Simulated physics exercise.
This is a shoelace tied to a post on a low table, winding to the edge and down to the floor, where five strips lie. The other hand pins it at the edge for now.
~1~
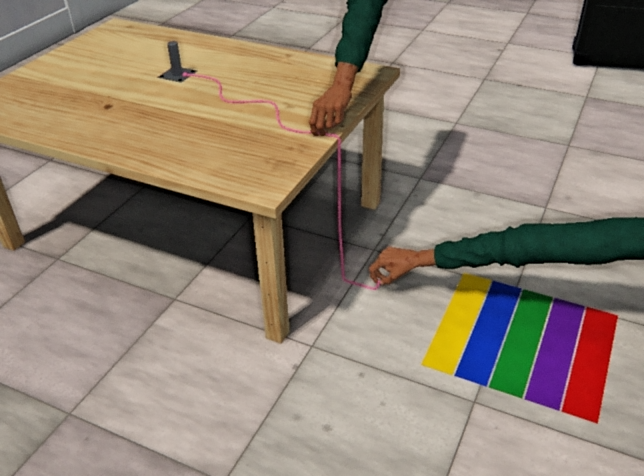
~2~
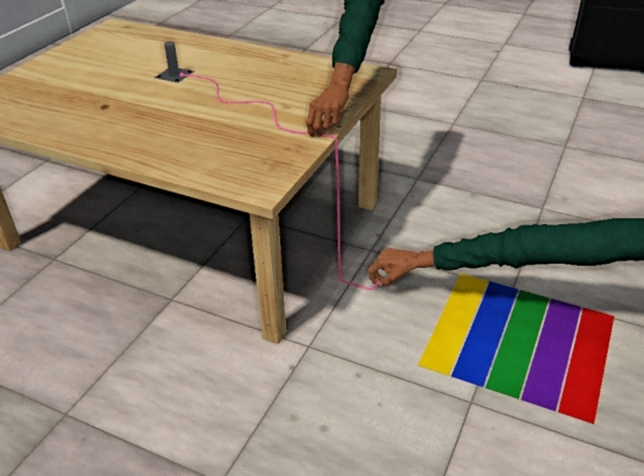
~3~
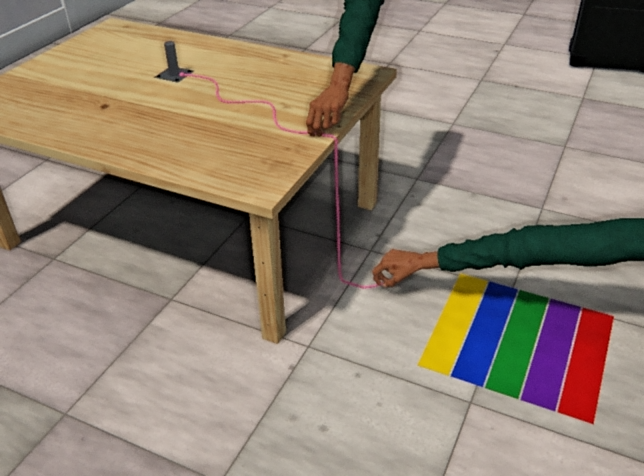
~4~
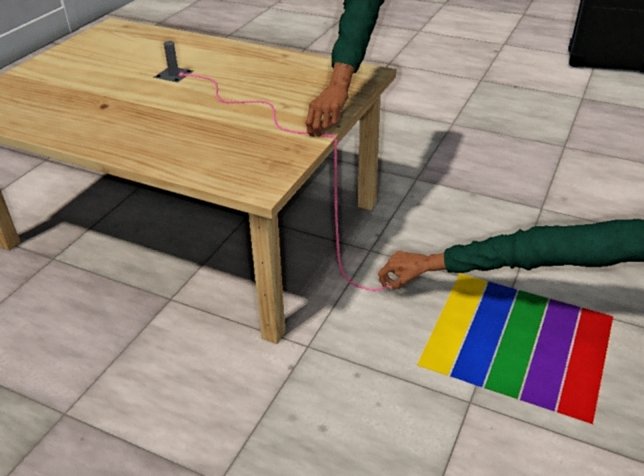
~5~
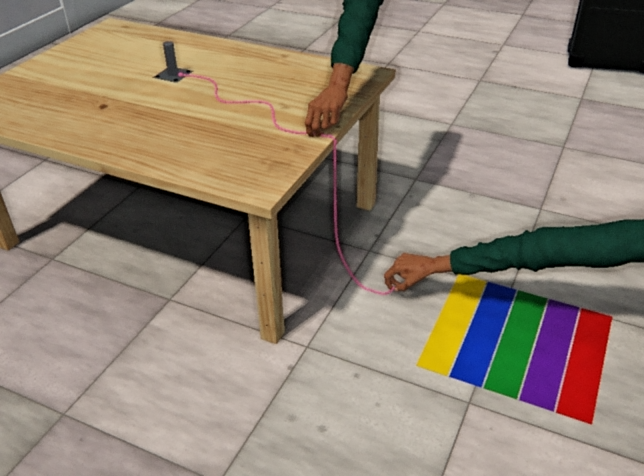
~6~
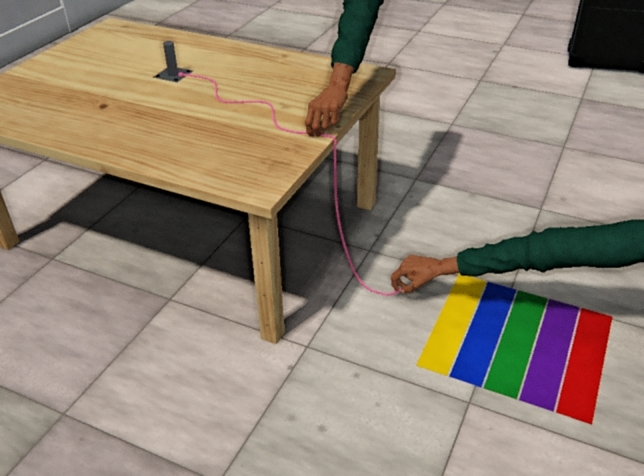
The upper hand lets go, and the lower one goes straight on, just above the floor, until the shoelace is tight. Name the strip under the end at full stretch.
It halts on the green strip.
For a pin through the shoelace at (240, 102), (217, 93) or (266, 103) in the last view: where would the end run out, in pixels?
Near (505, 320), (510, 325) and (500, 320).
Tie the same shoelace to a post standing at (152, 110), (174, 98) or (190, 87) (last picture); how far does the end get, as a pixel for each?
In that order: (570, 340), (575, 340) and (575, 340).
Soon after, end near (475, 312); over blue.
Then, end near (508, 321); over green.
At full stretch, end near (526, 327); over green. Over green.
